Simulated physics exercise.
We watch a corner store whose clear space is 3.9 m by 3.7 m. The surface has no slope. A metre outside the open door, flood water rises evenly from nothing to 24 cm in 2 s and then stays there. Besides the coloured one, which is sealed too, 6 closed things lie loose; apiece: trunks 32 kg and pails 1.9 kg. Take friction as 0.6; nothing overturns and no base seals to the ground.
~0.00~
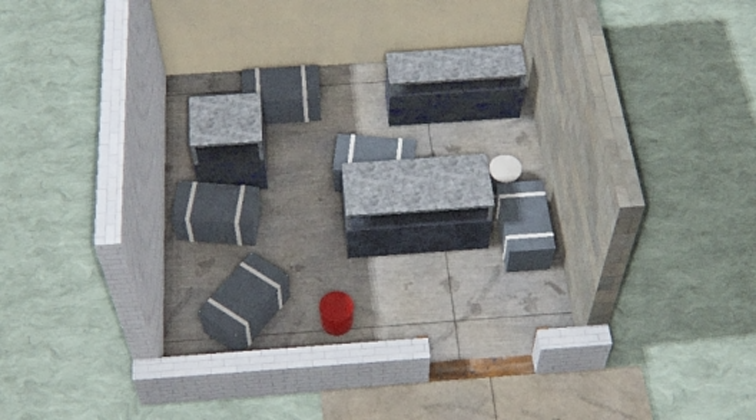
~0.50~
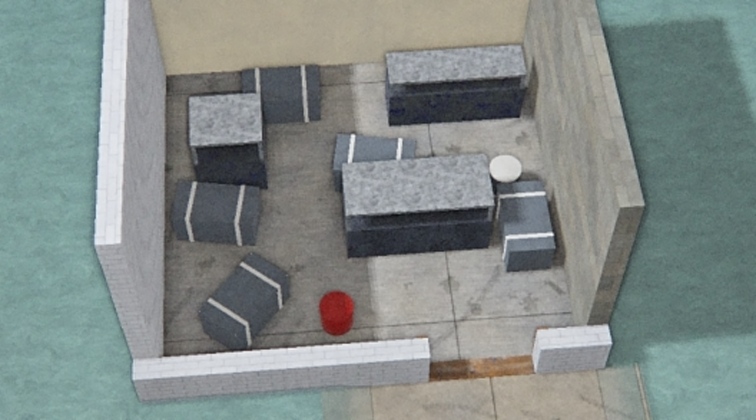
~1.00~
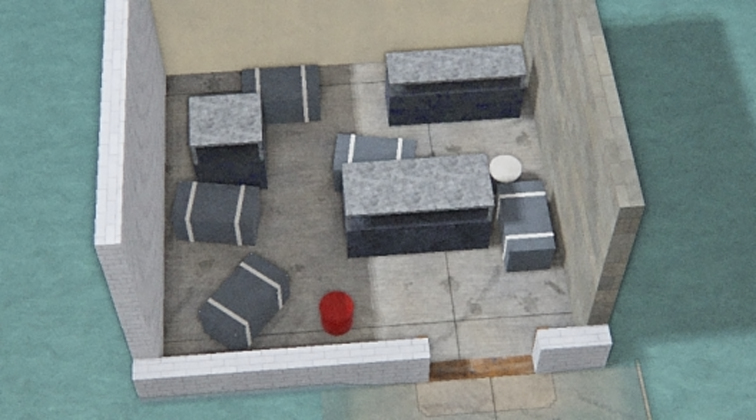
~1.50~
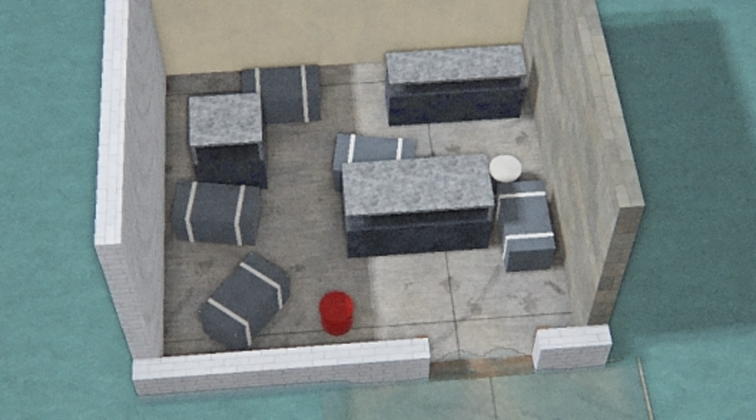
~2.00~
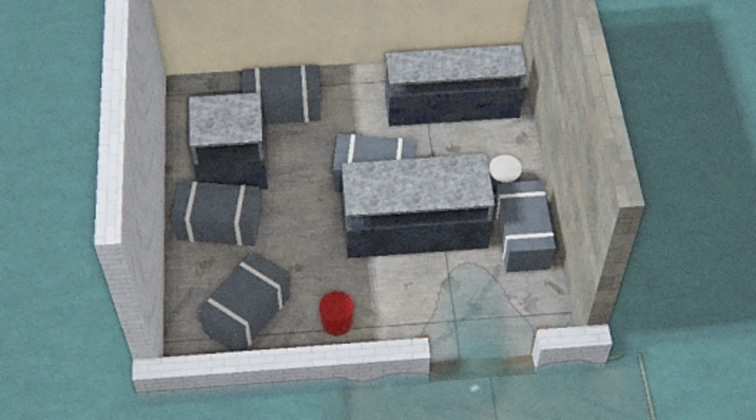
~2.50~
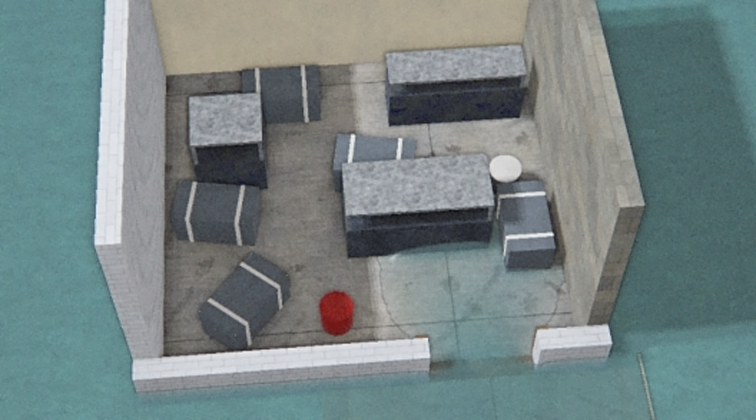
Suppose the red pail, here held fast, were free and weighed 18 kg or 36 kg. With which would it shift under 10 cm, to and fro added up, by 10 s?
I expect that the lower weight is enough.
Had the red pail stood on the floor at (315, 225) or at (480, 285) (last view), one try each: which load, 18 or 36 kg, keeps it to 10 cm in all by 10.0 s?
In that order: The smaller is enough; it takes the larger.
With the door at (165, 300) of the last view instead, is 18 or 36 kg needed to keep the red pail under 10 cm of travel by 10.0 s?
In that case only the larger load is enough.
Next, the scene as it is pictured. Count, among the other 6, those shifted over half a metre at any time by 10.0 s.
That makes 3.
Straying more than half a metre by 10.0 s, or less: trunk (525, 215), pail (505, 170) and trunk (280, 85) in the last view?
In turn: Past it, over, under.
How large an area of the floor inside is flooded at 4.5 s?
Roughly 7.0 m2.
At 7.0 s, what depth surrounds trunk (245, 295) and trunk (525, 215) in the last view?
Roughly 10 and 10 cm.
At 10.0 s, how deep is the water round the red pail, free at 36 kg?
About 13 cm.
After 3.5 s the red pail would be 0 cm from its start with 18 kg and 0 cm from its start with 36 kg; 1 cm of water round it then.
After 4.5 s the red pail would be 0 cm from its start with 18 kg and 0 cm from its start with 36 kg; 5 cm of water round it then.
After 7.0 s the red pail would be 0 cm from its start with 18 kg and 0 cm from its start with 36 kg; 8 cm of water round it then.
After 10.0 s the red pail would be 0 cm from its start with 18 kg and 0 cm from its start with 36 kg; 13 cm of water round it then.
